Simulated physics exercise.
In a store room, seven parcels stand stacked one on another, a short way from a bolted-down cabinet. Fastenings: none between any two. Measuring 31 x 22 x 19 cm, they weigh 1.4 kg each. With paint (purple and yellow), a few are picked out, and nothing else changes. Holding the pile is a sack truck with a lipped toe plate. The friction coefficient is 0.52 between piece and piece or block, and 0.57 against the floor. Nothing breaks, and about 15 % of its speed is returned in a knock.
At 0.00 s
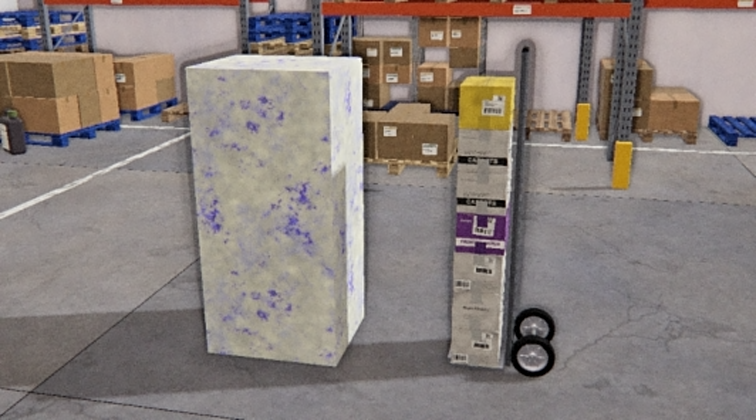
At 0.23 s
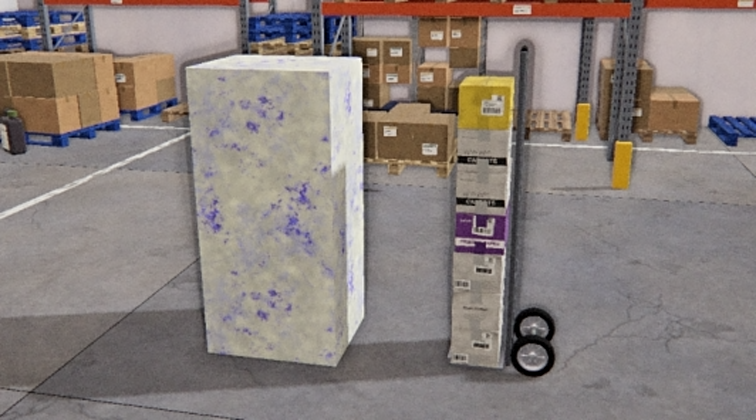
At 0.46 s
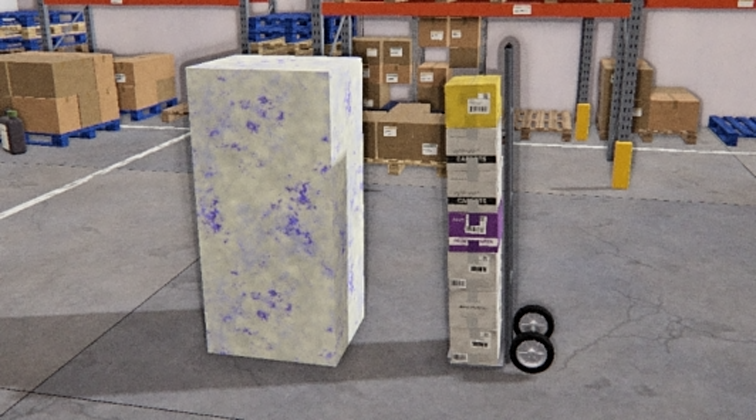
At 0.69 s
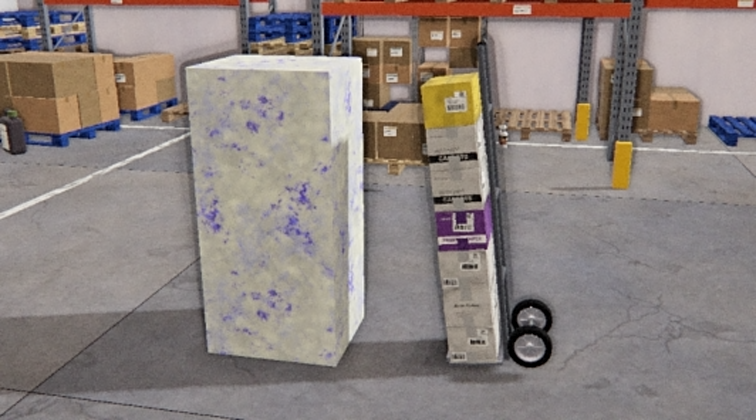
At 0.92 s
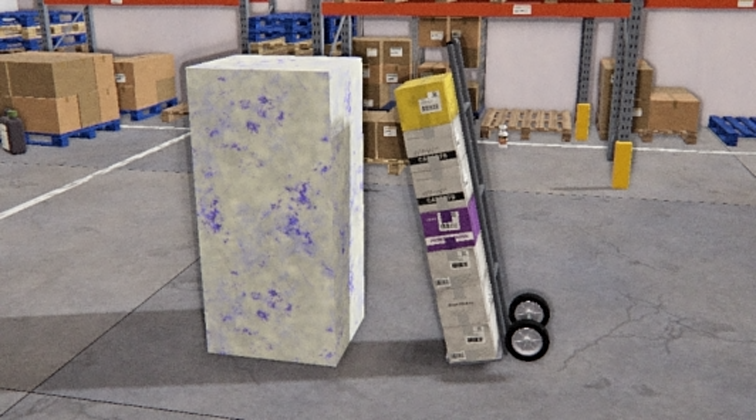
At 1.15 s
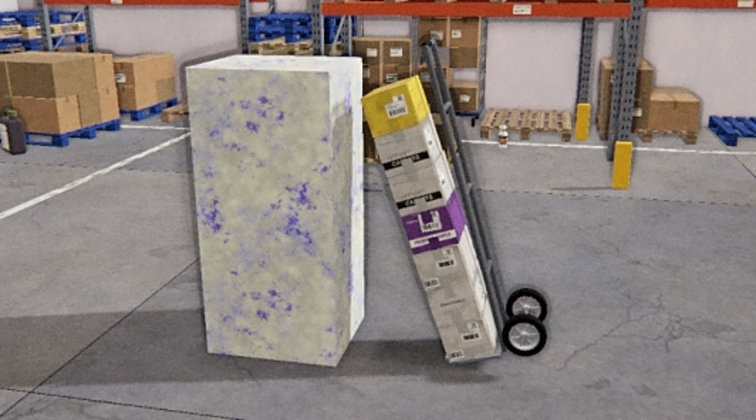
A tall, pale block mottled with purple stands left of centre on the grey concrete floor of a warehouse, seen from a fixed, slightly raised view with shelving and cartons behind. To its right, a narrow stack of mostly whitish parcels, yellow at the top and purple midway, stands against an upright sack truck with black wheels. The truck and stack tilt leftward together, slowly then faster, towards the block.
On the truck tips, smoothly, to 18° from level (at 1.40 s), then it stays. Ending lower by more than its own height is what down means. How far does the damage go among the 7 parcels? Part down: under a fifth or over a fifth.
Under a fifth of them.
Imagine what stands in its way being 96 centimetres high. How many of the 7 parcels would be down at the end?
0.
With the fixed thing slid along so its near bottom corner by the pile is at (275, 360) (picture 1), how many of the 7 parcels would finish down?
In that setup, 1.
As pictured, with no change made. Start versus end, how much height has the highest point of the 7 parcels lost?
Around 0 centimetres.
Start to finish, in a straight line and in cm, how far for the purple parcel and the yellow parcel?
Purple ends up 30 cm away; yellow ends up 50 cm away.
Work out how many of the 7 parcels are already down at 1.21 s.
Count at that instant: 0.
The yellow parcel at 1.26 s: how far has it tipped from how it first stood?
About 25°.
By 1.21 s, none of the 7 parcels down, 7 disturbed; yellow parcel tilted 22°; purple parcel tilted 22°.
By 1.26 s, none of the 7 parcels down, 7 disturbed; purple parcel tilted 24°; yellow parcel tilted 24°, 57 mm lower.
When it is over (2.5 s), none of the 7 parcels down, 7 disturbed; purple parcel tilted 25°; yellow parcel tilted 25°. That is 0 per cent. In pixels of the last frame, middles, purple parcel near (422, 222), yellow parcel near (376, 111).
